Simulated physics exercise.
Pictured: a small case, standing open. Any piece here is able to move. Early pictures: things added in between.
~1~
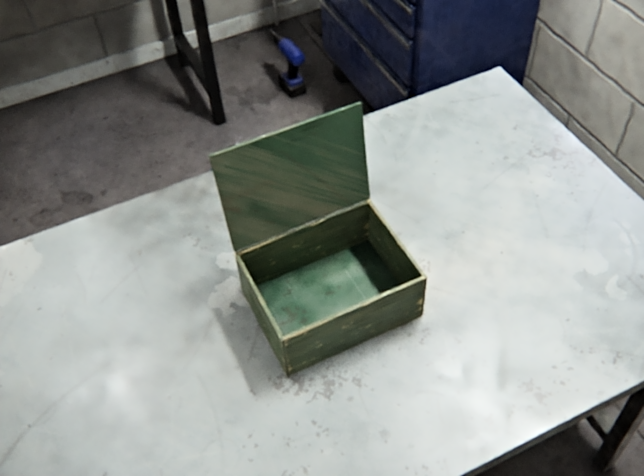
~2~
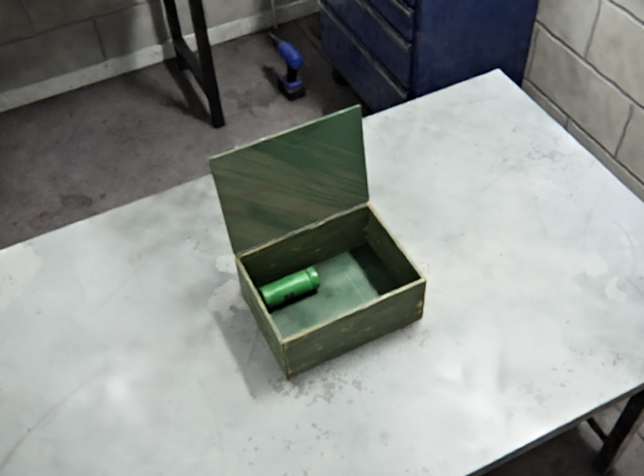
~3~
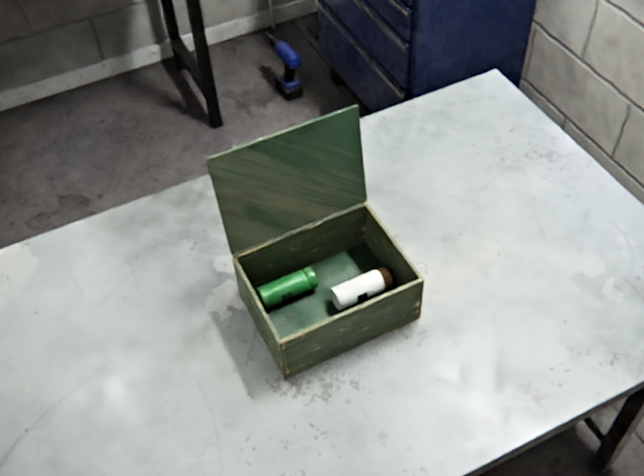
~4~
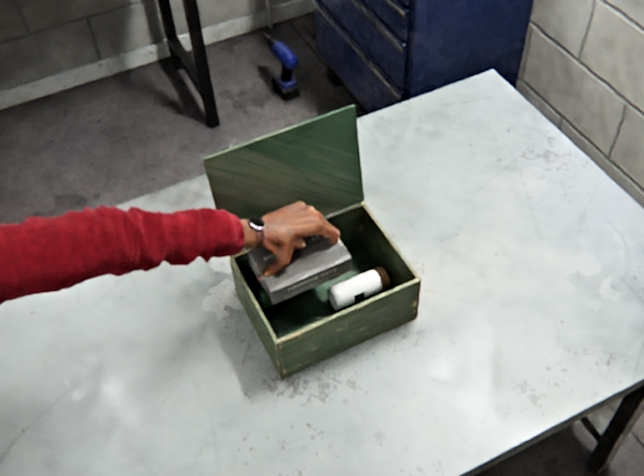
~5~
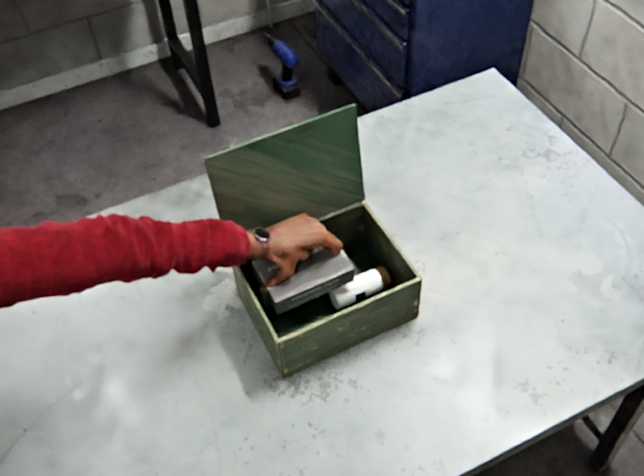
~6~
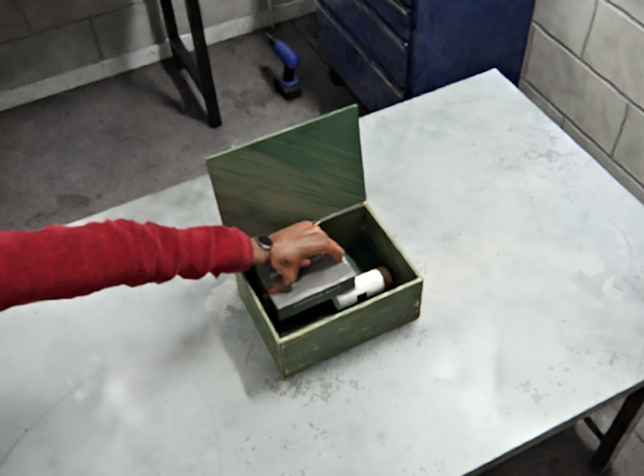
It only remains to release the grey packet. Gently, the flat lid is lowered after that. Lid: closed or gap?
Shuts.
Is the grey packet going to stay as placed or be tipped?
The grey packet stays as placed.
Then, 1.00 s after the last picture, lid starting down; grey packet slid a little near (301, 271).
Then, 1.50 s after the last picture, lid 65° above the rim; grey packet slid a little near (301, 271).
Then, 1.80 s after the last picture, lid 39° above the rim; grey packet slid a little near (301, 271).
Then, 2.10 s after the last picture, lid 5° above the rim; grey packet slid a little near (301, 271).
At rest, lid shut; all 3 in place. Seen from the same camera at the end, grey packet near (301, 271).
